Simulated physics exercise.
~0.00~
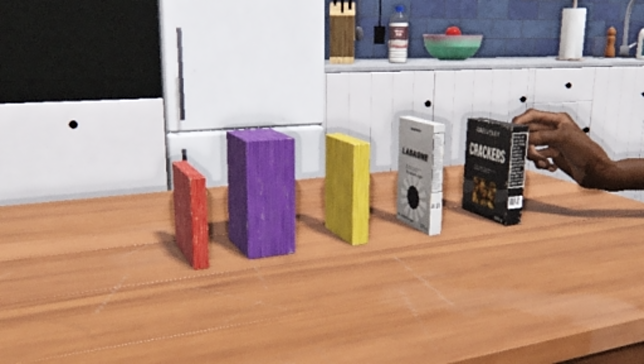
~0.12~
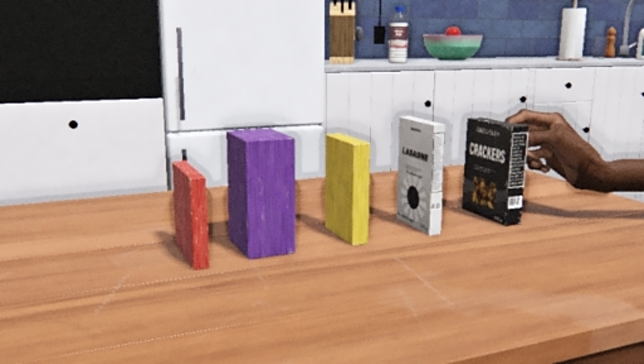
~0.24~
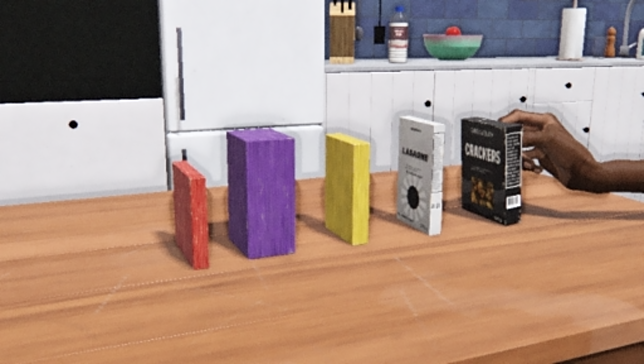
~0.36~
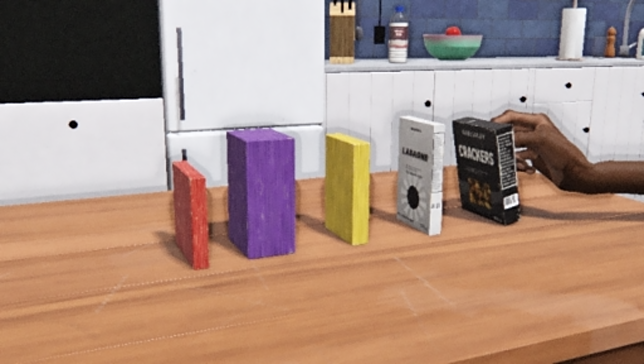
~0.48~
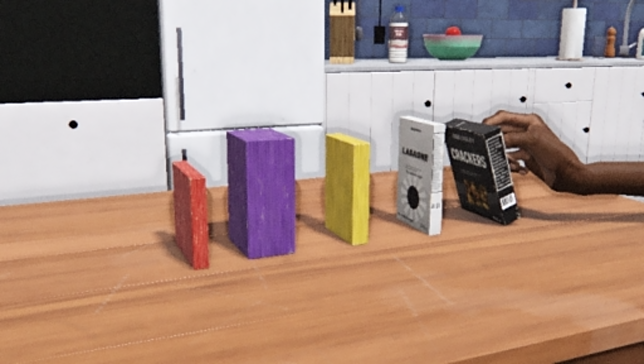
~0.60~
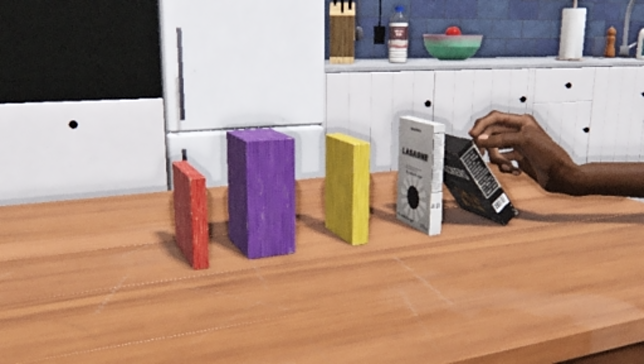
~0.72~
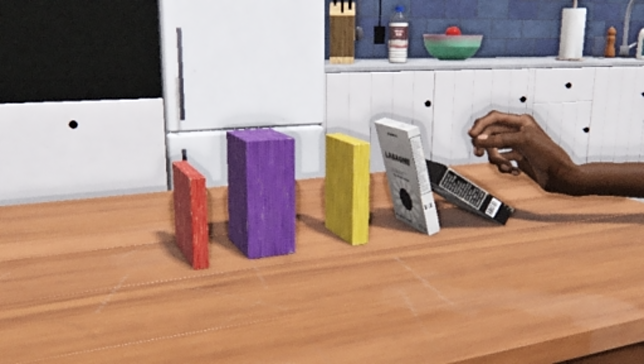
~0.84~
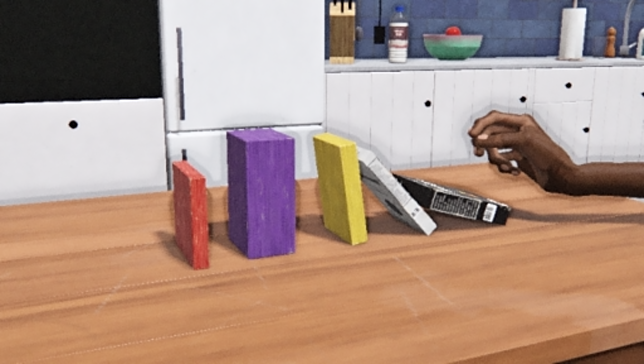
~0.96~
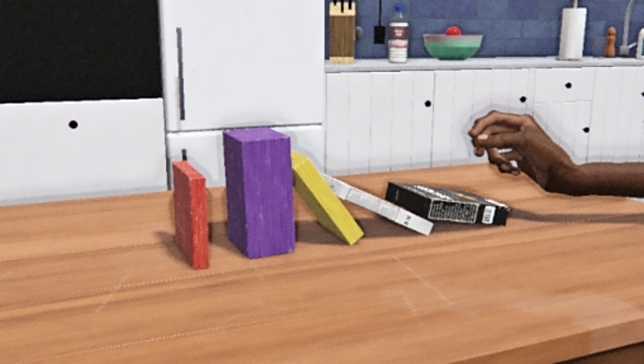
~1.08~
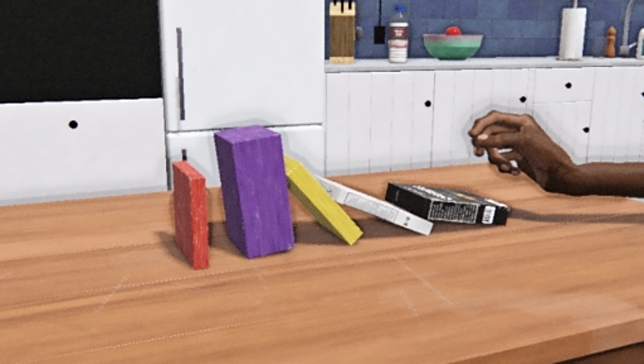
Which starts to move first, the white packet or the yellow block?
The white packet starts to move first, tipping left while the yellow block is still upright. The yellow block only tips after that.
